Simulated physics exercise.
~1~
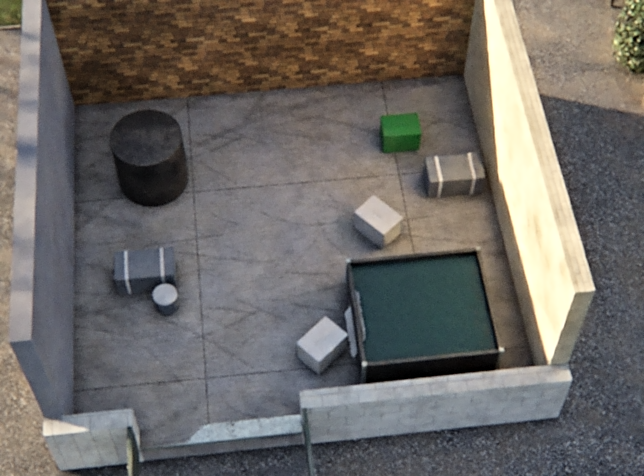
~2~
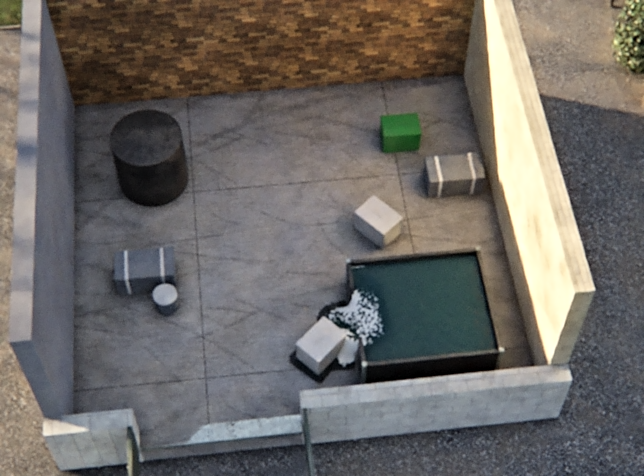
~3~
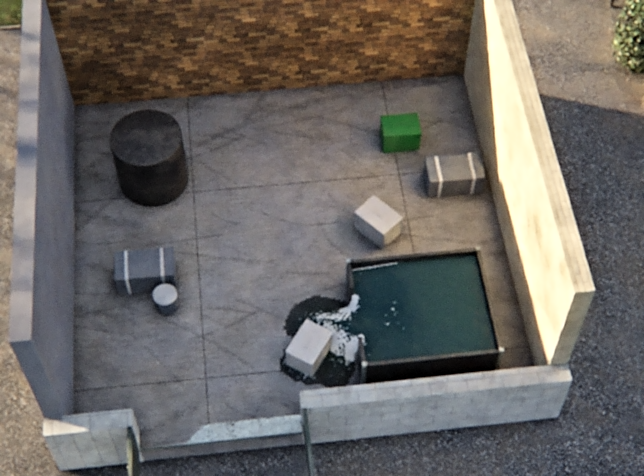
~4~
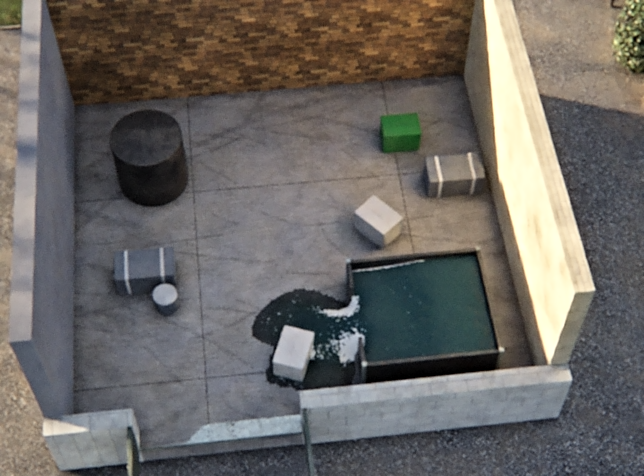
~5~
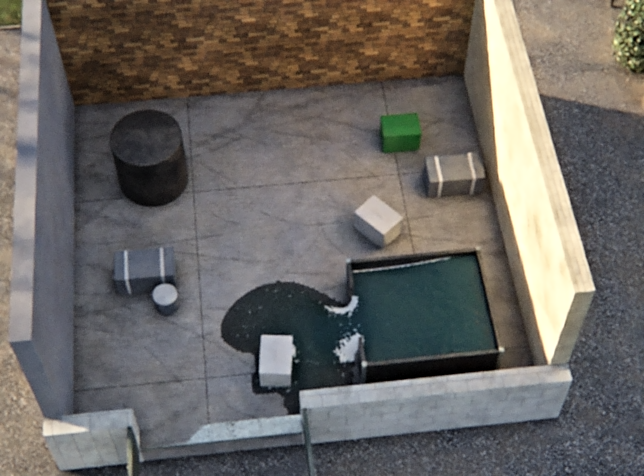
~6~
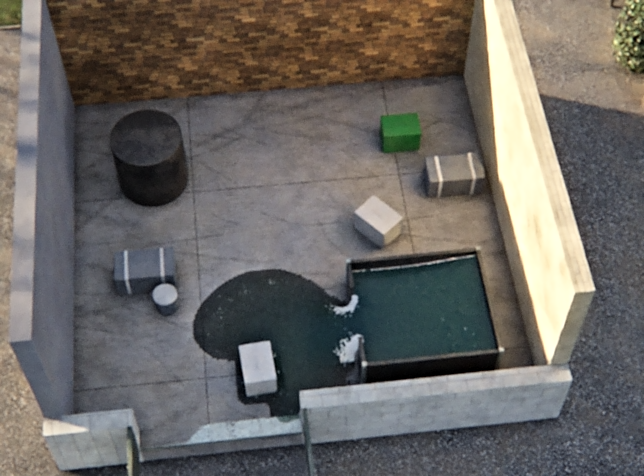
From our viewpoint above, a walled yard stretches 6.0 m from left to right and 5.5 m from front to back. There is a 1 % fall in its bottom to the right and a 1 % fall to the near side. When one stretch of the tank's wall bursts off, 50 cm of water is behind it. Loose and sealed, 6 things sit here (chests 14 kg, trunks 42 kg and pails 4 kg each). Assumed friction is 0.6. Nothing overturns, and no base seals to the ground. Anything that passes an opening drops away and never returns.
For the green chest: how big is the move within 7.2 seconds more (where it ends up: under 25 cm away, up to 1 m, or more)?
I'm guessing it fails to move much.
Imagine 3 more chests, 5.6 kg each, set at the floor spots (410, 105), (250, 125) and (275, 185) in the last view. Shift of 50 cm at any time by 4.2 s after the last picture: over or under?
Answers, first to last: Not exceeding, not exceeding, not exceeding.
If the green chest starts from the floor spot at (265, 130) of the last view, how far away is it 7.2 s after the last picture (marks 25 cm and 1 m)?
As it turns out, it barely budges.
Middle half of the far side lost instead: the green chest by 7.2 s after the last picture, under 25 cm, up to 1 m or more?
Outcome for the green chest: It is borne far off.
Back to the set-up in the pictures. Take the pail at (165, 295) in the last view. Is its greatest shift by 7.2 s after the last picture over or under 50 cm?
It went too far.
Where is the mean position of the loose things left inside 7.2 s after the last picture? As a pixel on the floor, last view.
They're centred close to (300, 213).
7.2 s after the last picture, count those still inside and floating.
0 of them.
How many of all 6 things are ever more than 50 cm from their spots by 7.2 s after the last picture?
I make it 2.
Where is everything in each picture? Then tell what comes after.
The first picture shows the green chest at (401, 124), on the bottom; water covers 2.6 m2; 0 of 6 have shifted.
The second picture shows the green chest at (401, 124) rests on the ground; water covers 2.9 m2; 0 of 6 have shifted.
The third picture shows the green chest at (401, 124), on the bottom; water covers 3.3 m2; 1 of 6 have shifted.
The fourth picture shows the green chest at (401, 124) rests on the ground; water covers 4.0 m2; 1 of 6 have shifted.
The fifth picture shows the green chest at (401, 124), on the bottom; water covers 4.7 m2; 1 of 6 have shifted.
The sixth picture shows the green chest at (401, 124) rests on the ground; 5.6 m2 under water; 1 of 6 have shifted.
Then, 0.9 s after the last picture the green chest is near (401, 124), 0.0 m from its start, aground; 0 of 6 are out; 0 afloat.
Then, 2.8 s after the last picture the green chest is near (401, 124), 0.0 m from its start, aground; 0 of 6 are out; 2 afloat.
Then, 4.8 s after the last picture the green chest is near (401, 124), 0.0 m from its start, aground; 1 of 6 are out; 1 afloat.
Then, 7.2 s after the last picture the green chest is near (401, 124), 0.0 m from its start, aground; 1 of 6 are out; 0 afloat.
